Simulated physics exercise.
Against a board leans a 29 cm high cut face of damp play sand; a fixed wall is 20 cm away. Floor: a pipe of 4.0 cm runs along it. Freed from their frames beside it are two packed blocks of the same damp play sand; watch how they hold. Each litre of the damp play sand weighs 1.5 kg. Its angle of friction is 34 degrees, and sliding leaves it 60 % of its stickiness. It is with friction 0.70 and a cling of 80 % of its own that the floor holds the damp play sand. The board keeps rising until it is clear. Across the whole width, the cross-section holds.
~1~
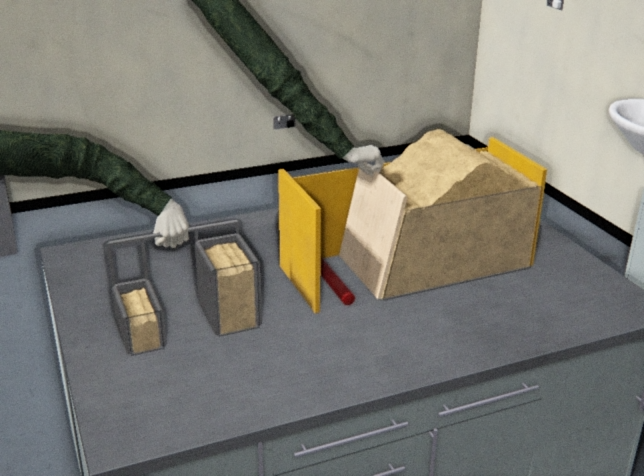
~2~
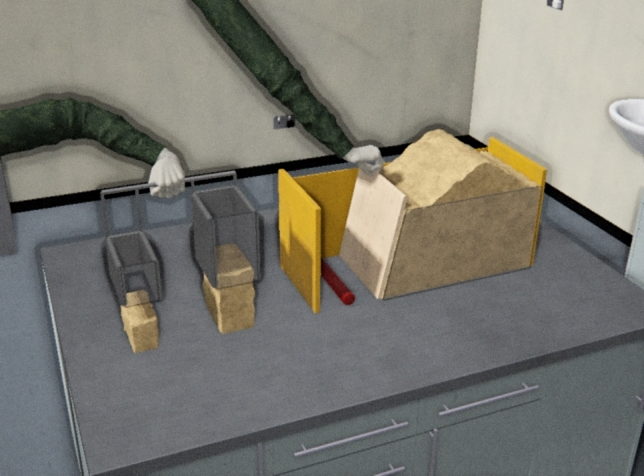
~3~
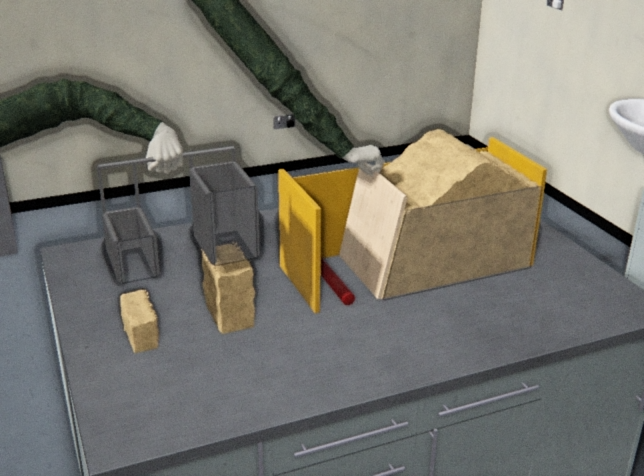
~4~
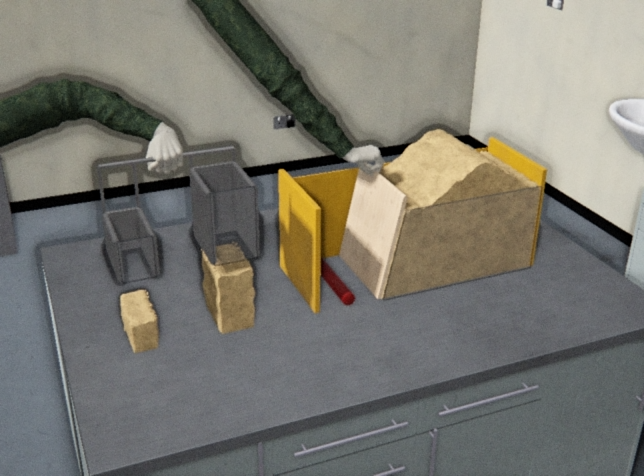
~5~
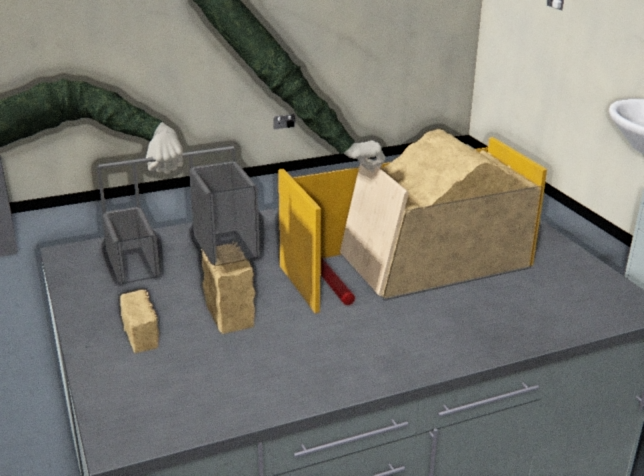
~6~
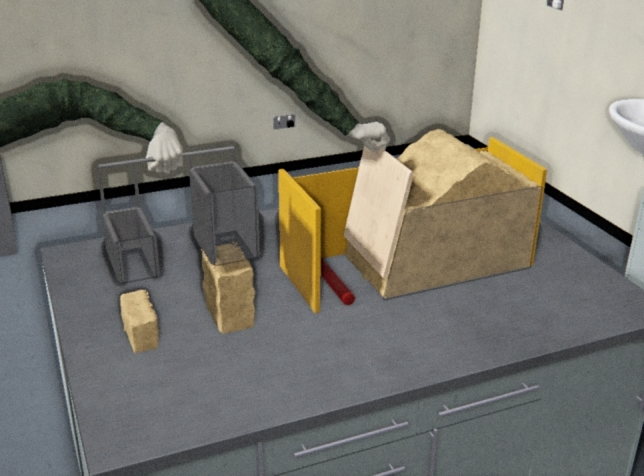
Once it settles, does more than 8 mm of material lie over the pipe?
No.
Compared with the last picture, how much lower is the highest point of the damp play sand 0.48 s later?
I'd put it at close to 0.0 cm.
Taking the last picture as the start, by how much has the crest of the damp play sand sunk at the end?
I'd put it at close to 0.0 cm.
Another 0.22 s on from the sixth picture, the face still stands and nothing lies on the pipe.
Another 0.48 s on from the sixth picture, the face still stands and nothing lies on the pipe.
Another 0.74 s on from the sixth picture, the face still stands and nothing lies on the pipe.
Another 1.00 s on from the sixth picture, the face still stands and nothing lies on the pipe.
Another 1.05 s on from the sixth picture, at the end, the face still stands and nothing lies on the pipe.
